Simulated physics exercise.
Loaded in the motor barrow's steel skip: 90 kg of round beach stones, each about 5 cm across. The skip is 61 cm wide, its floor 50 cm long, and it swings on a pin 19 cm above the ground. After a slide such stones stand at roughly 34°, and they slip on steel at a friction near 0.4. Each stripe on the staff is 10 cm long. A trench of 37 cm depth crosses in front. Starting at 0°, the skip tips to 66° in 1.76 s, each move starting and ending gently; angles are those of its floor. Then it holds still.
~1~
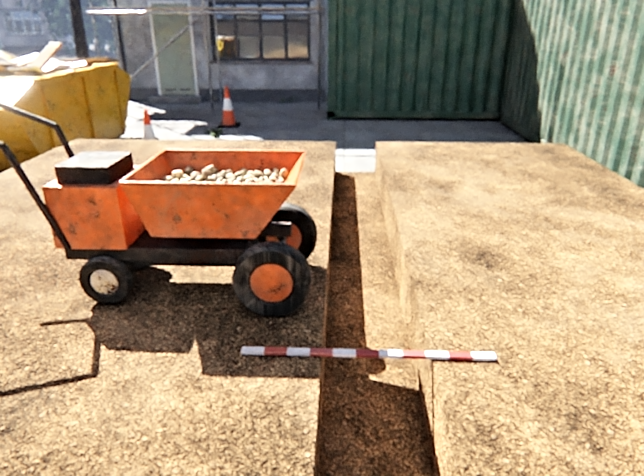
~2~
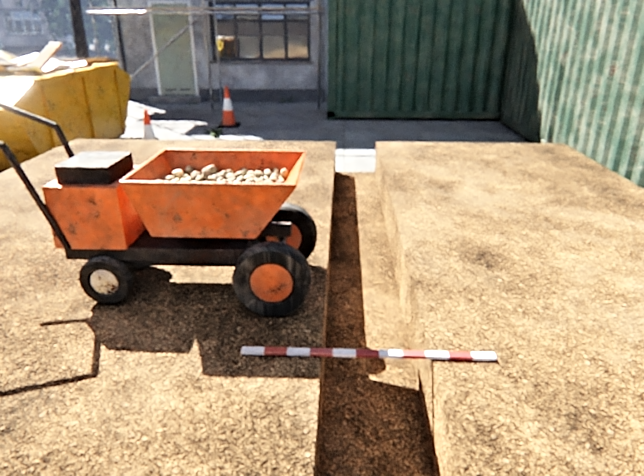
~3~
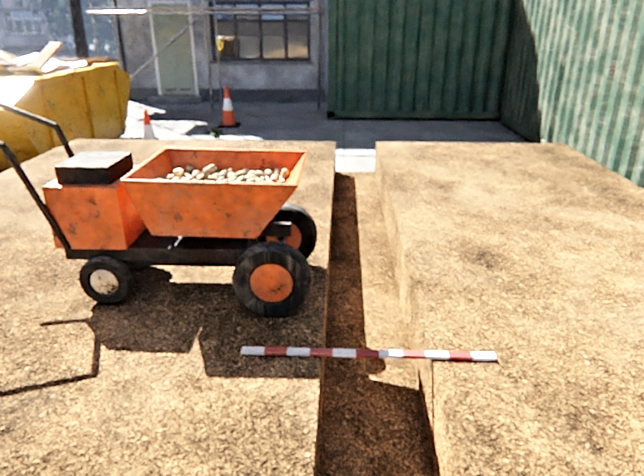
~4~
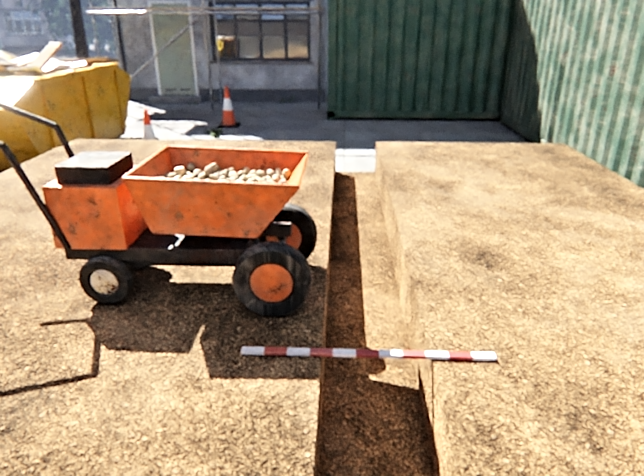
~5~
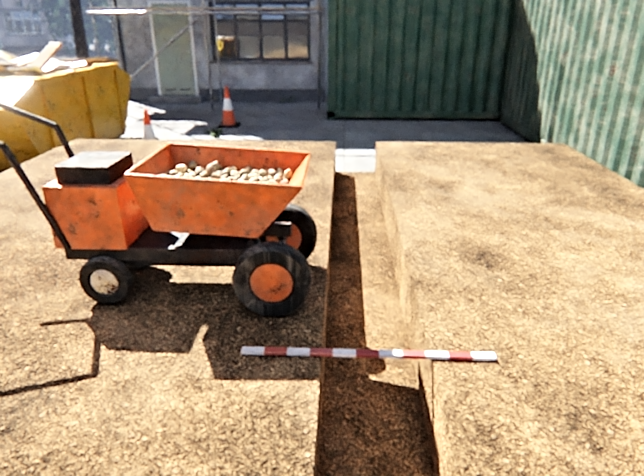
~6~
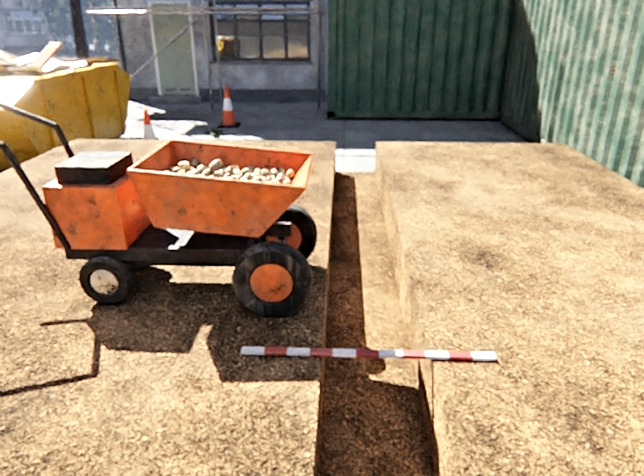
On a sunlit building site, an orange barrow's stone-filled skip tilts slightly toward the trench.
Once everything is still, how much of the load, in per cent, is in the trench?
Close to 76 in a hundred.
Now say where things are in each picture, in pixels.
Lip at (295, 186), floor tilted 0°, highest stones at (228, 176), in the first picture.
The skip is at 0°, its lip at (296, 186); the top of the load is at (228, 176), in the second picture.
Lip at (297, 186), floor tilted 1°, highest stones at (219, 175), in the third picture.
Lip at (299, 187), floor tilted 2°, highest stones at (212, 174), in the fourth picture.
The skip is at 3°, its lip at (302, 188); the top of the load is at (203, 172), in the fifth picture.
Lip at (305, 189), floor tilted 5°, highest stones at (202, 170), in the sixth picture.
Then, 1.0 s after the last picture the floor is at 56°, 100 % in the skip; the foremost stones are at (370, 225).
Then, 1.6 s after the last picture the floor is at 66°, 58 % in the skip, 32 % in the trench, 10 % past the trench; the foremost stones are at (463, 293).
Then, 1.9 s after the last picture the floor is at 66°, 30 % in the skip, 47 % in the trench, 23 % past the trench; the foremost stones are at (526, 304).
Then, 3.9 s after the last picture the floor is at 66°, 0 % in the skip, 76 % in the trench, 24 % past the trench; the foremost stones are at (568, 313).
